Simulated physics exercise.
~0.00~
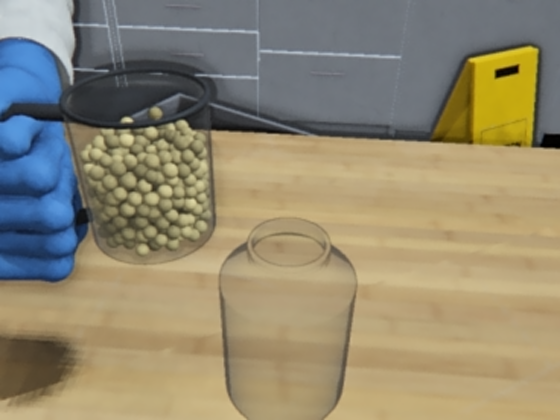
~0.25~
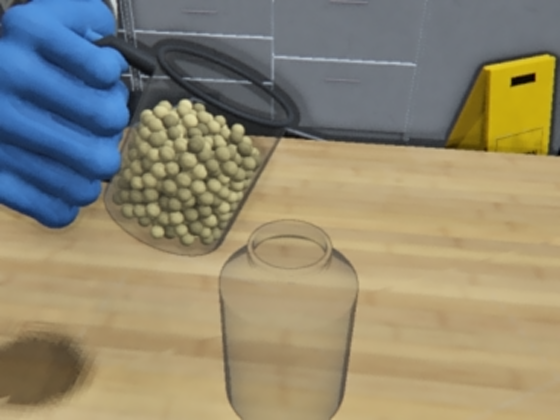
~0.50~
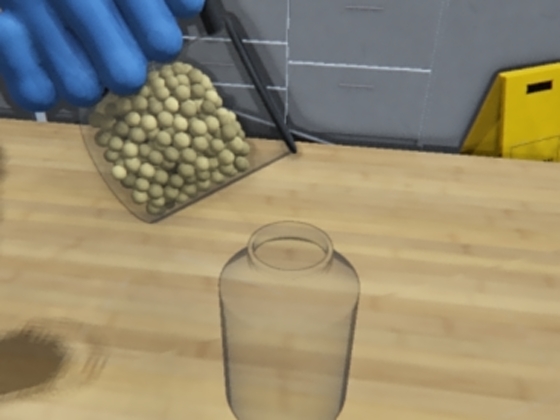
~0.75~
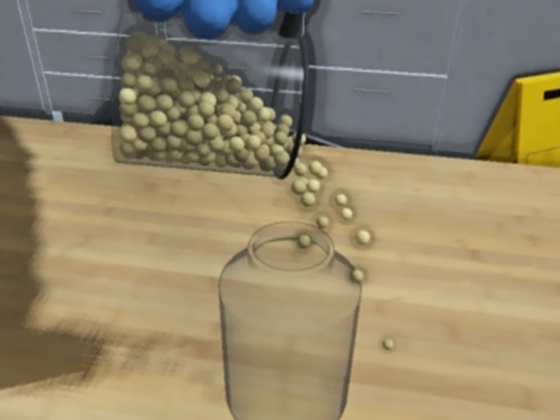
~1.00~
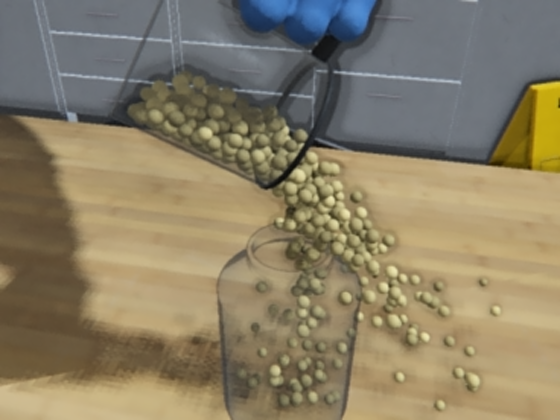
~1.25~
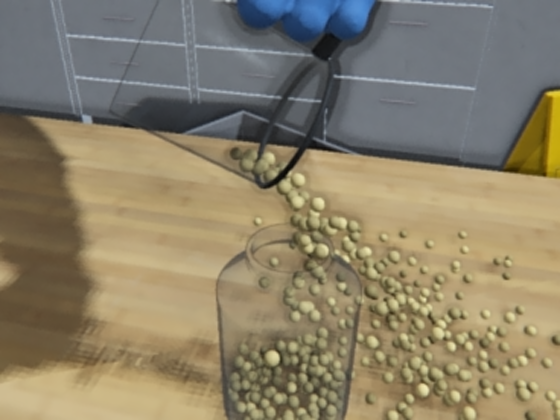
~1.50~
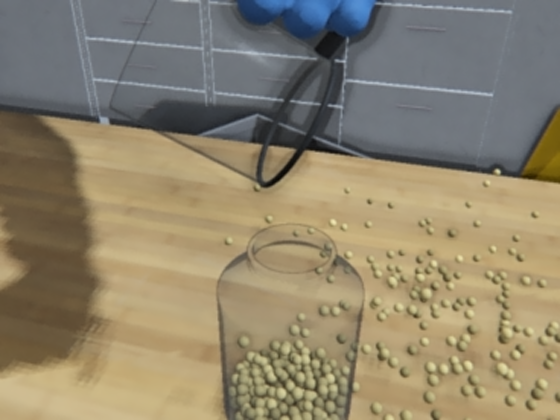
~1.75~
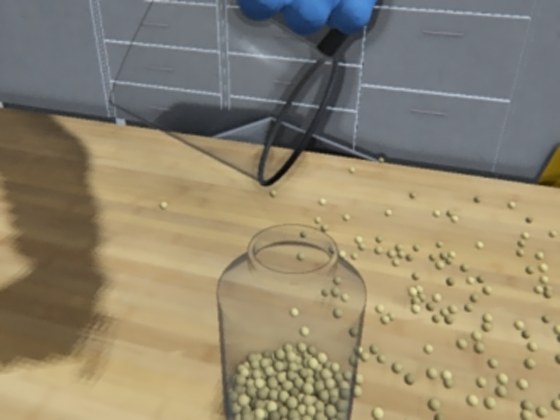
The video shows a blue-gloved hand raising a clear cup of small round beans and tipping it over a transparent jar on a wooden table, until the cup is empty, some beans lie in the jar's lower part, and many others are scattered across the tabletop to the right.
